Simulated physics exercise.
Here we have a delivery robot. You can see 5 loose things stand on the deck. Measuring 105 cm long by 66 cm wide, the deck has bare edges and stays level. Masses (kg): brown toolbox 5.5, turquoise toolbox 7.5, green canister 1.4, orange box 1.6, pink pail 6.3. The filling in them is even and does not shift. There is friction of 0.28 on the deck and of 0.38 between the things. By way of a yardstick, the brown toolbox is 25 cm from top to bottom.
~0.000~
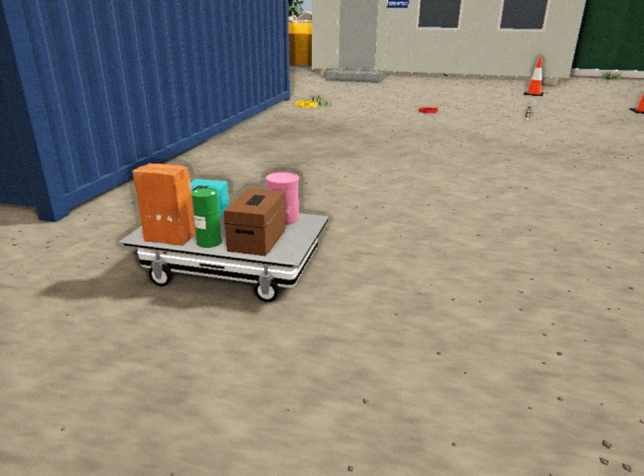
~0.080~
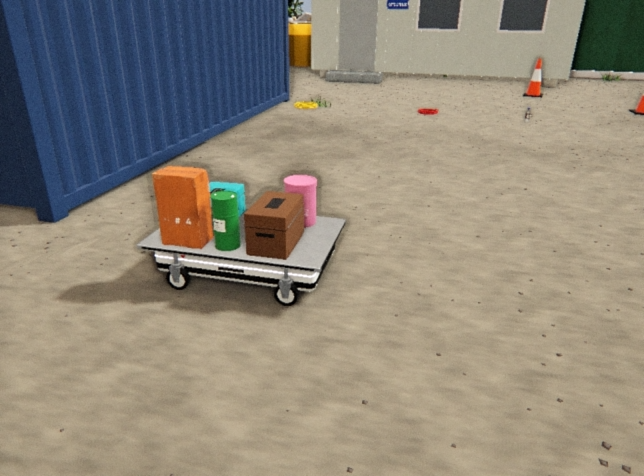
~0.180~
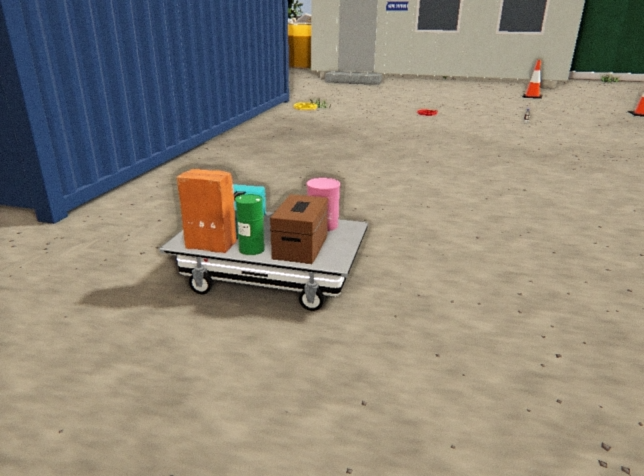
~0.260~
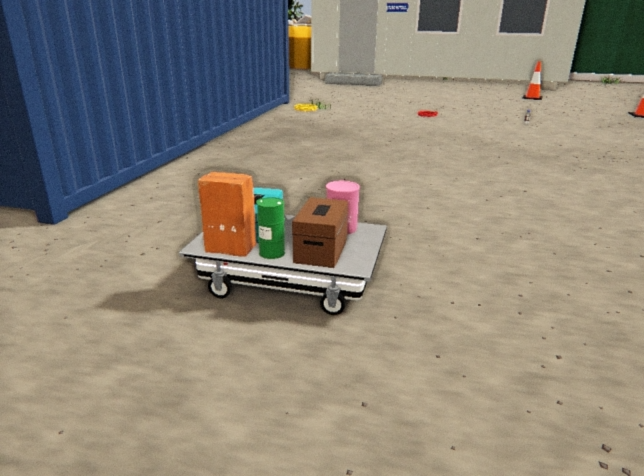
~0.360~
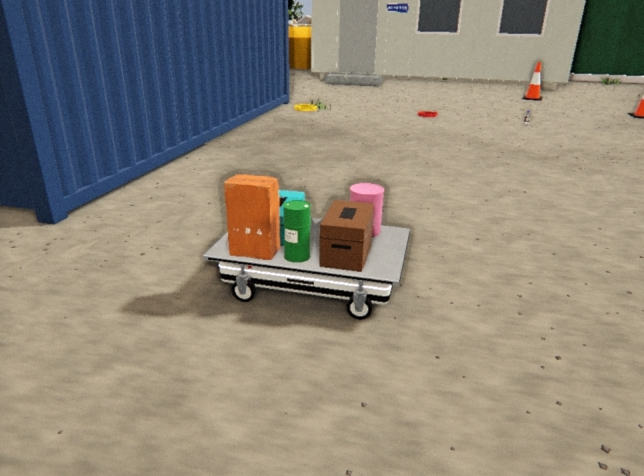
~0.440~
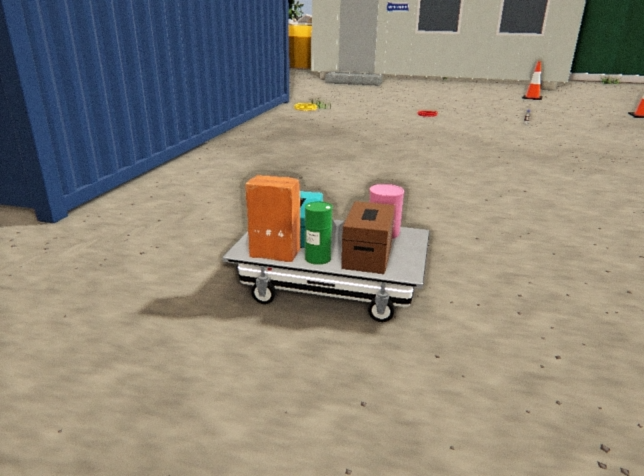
At the start, a flat wheeled cart carrying an orange box, a green canister, a turquoise box, a brown toolbox and a pink pail stands beside a blue container on sandy ground. The cart then rolls steadily to the right and slightly nearer, turning a little, while its load keeps its arrangement on the deck.
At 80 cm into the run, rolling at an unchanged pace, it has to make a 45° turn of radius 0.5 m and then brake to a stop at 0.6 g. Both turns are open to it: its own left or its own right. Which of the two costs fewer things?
Right.
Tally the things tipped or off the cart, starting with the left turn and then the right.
Going left: 3; going right: 1.
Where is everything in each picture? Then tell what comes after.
The first picture shows cart 0 cm along; brown toolbox (257, 221).
The second picture shows cart 12 cm along; pink pail (301, 201); green canister (226, 221).
The third picture shows cart 27 cm along; orange box (208, 211); pink pail (323, 205).
The fourth picture shows cart 39 cm along; green canister (271, 228); orange box (228, 214).
The fifth picture shows cart 54 cm along; pink pail (366, 210); green canister (297, 231).
The sixth picture shows cart 66 cm along; brown toolbox (369, 236).
Turning left. At 0.74 s, cart 111 cm along, turned 19°; brown toolbox slid 16 cm near (455, 241); turquoise toolbox slid 2 cm near (367, 223); pink pail slid 18 cm.
After 1.04 s, cart 155 cm along, turned 45°; brown toolbox, green canister and orange box now off the cart; turquoise toolbox slid 7 cm near (426, 215); pink pail slid 47 cm.
After 1.34 s, cart 168 cm along, turned 45°, stopped; turquoise toolbox slid 16 cm near (458, 207); pink pail slid 49 cm.
At rest (1.9 s), off the cart, brown toolbox, green canister and orange box; not toppled but over 10 cm from the start, turquoise toolbox and pink pail. In the last view, brown toolbox near (587, 272), turquoise toolbox near (464, 205).
Turning right instead, pink pail tipped over or off the cart, 1 of 5 in all.
